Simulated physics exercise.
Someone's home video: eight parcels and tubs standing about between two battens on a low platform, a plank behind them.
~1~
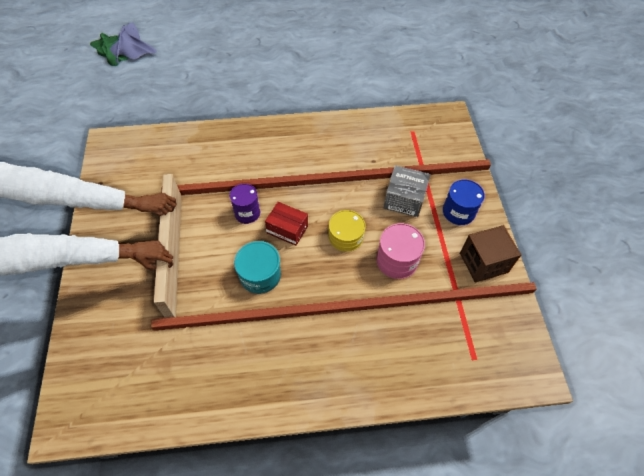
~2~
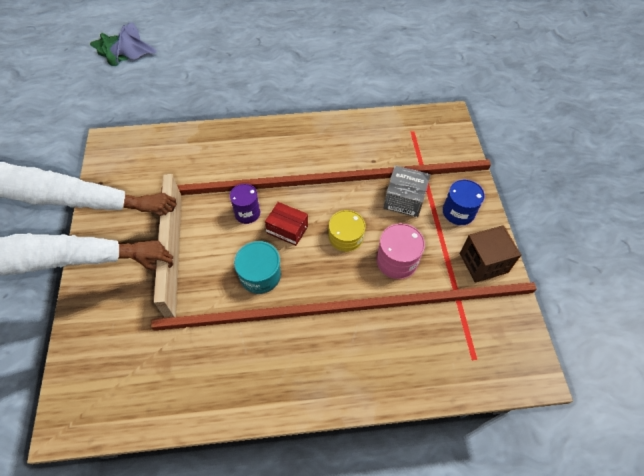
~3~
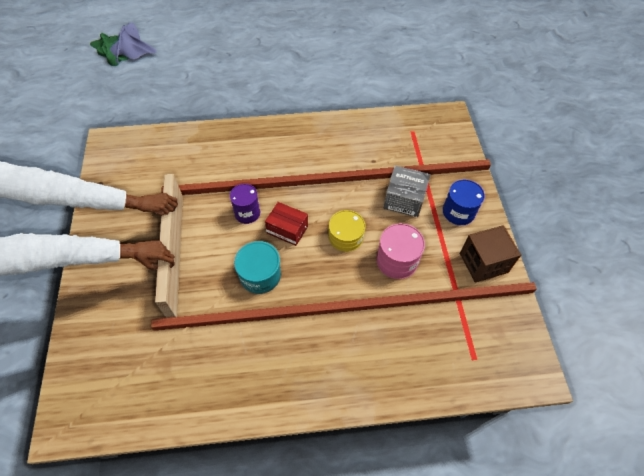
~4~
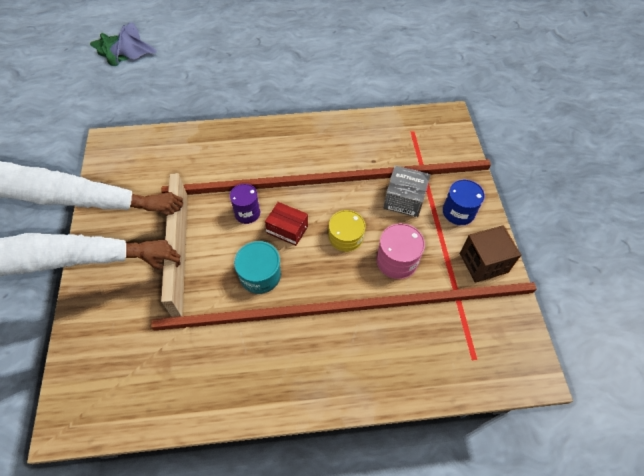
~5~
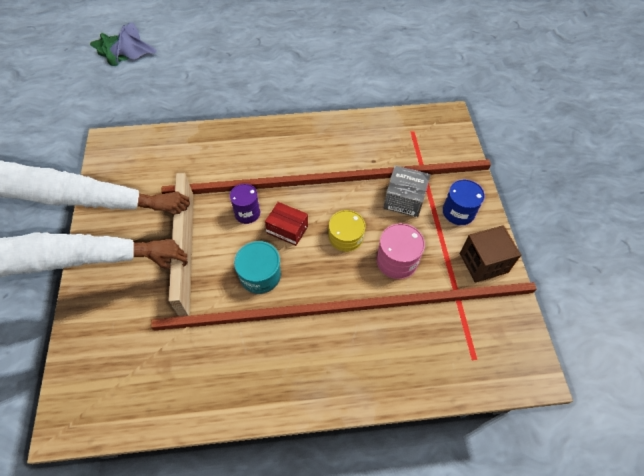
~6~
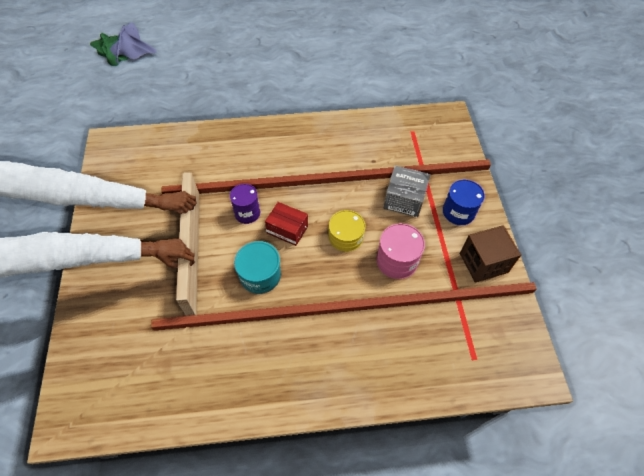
Two hands in white sleeves hold an upright plank at the left end of a lane between two reddish-brown battens on a wooden platform, seen from above against a grey floor. Between the battens stand purple, teal, yellow and pink tubs with red and grey boxes, and a blue canister and brown crate beyond a red line. The hands slide the plank slightly rightward, touching nothing else, while everything else and the camera stay still.
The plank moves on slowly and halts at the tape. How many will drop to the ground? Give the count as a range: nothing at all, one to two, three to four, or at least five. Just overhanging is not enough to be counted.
The count is one to two.
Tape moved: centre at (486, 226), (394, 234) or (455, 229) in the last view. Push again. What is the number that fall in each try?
5, 0, 3.
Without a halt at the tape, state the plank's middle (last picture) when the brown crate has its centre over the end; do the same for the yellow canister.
Brown crate: (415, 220); yellow canister: (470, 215).
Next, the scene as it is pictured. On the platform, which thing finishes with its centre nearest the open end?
That would be the pink canister.
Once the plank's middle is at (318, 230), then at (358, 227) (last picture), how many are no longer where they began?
So far 4, and 5 at the second.
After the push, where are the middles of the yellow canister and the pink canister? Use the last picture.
Approximately (484, 218) for one, approximately (513, 242) for the other.
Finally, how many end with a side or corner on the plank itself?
3 of them.
A little later, none off yet; brown crate at rest near (489, 254); blue canister at rest near (463, 203); grey box at rest near (407, 192).
When it is over, the number that fall off is one or two; down, blue canister and brown crate.
